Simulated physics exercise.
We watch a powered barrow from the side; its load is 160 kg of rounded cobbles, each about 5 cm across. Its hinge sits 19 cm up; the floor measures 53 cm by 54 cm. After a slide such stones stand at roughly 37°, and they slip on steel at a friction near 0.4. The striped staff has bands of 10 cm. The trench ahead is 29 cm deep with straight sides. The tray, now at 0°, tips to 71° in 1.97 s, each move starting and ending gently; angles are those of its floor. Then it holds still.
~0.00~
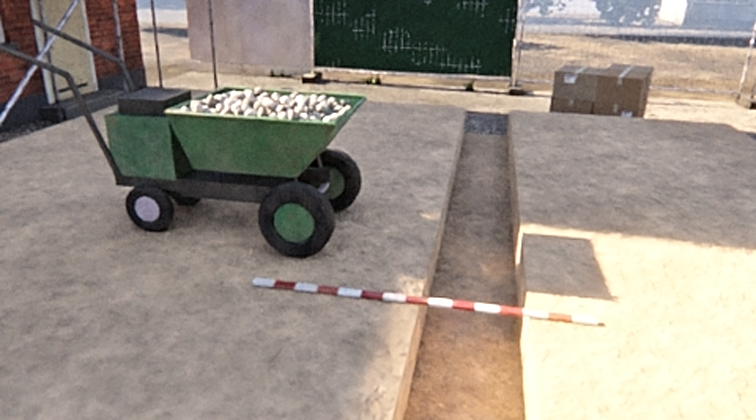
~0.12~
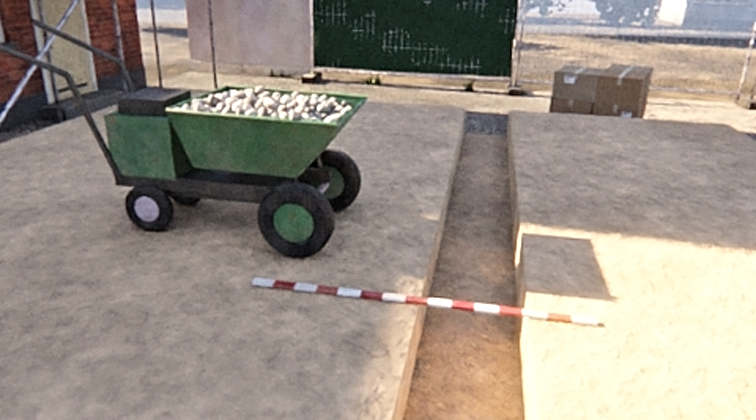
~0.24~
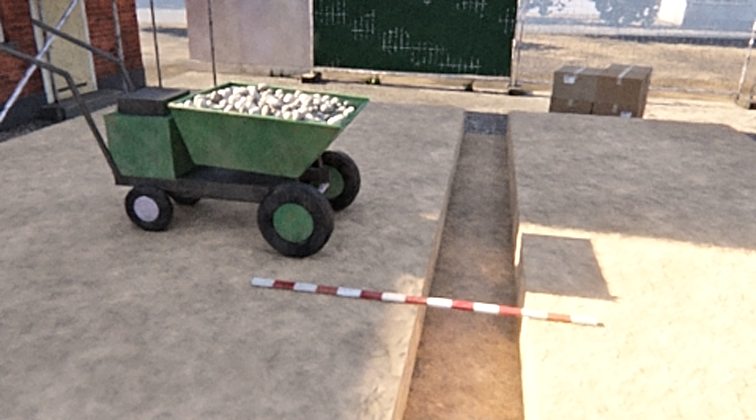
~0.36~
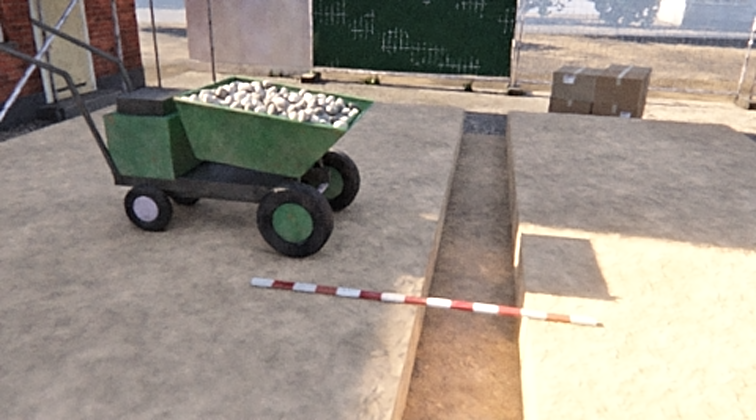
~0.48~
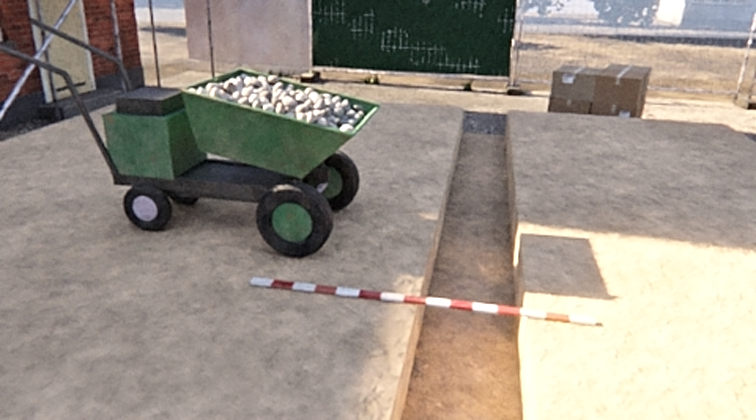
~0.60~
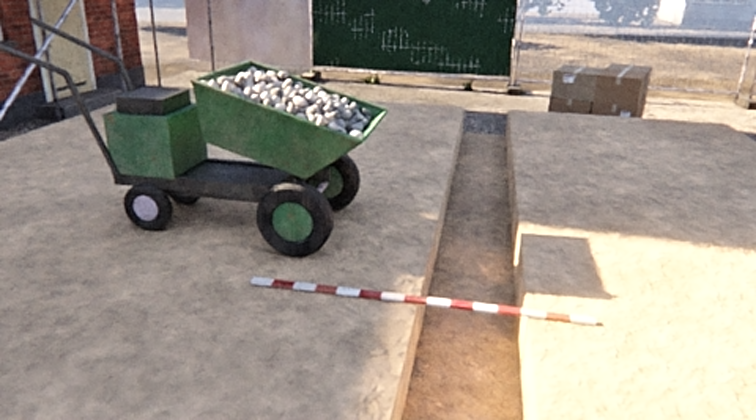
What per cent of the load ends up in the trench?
About 96 per cent.
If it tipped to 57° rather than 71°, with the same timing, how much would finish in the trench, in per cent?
It would be near 55 per cent.
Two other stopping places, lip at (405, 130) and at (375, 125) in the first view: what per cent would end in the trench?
About 90 and 100 per cent.
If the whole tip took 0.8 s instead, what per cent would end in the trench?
It would be near 95 per cent.
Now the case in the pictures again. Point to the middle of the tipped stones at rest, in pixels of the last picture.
Near (467, 279).
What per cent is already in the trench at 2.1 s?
Some 50 per cent.
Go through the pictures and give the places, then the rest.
The first picture shows lip at (336, 124), floor tilted 0°, highest stones at (266, 100).
The second picture shows lip at (337, 125), floor tilted 1°, highest stones at (262, 99); the stones move at 0.1 m/s on average.
In the third picture, the tray is at 3°, its lip at (341, 127); the top of the load is at (247, 94); the stones move at 0.2 m/s on average.
In the fourth picture, the tray is at 6°, its lip at (346, 131); the top of the load is at (246, 90); the stones move at 0.3 m/s on average.
In the fifth picture, the tray is at 11°, its lip at (353, 136); the top of the load is at (248, 83); the stones move at 0.3 m/s on average.
The sixth picture shows lip at (362, 142), floor tilted 16°, highest stones at (254, 77); the stones move at 0.4 m/s on average.
After 1.5 s the floor is at 60°; 99 % in the tray, 1 % short of the trench; the foremost stones are at (427, 211).
After 2.1 s the floor is at 71°; 43 % in the tray, 6 % short of the trench, 51 % in the trench; the foremost stones are at (512, 293).
After 2.4 s the floor is at 71°; 20 % in the tray, 7 % short of the trench, 73 % in the trench; the foremost stones are at (512, 287).
After 4.4 s the floor is at 71°; 0 % in the tray, 4 % short of the trench, 96 % in the trench; the foremost stones are at (513, 307).
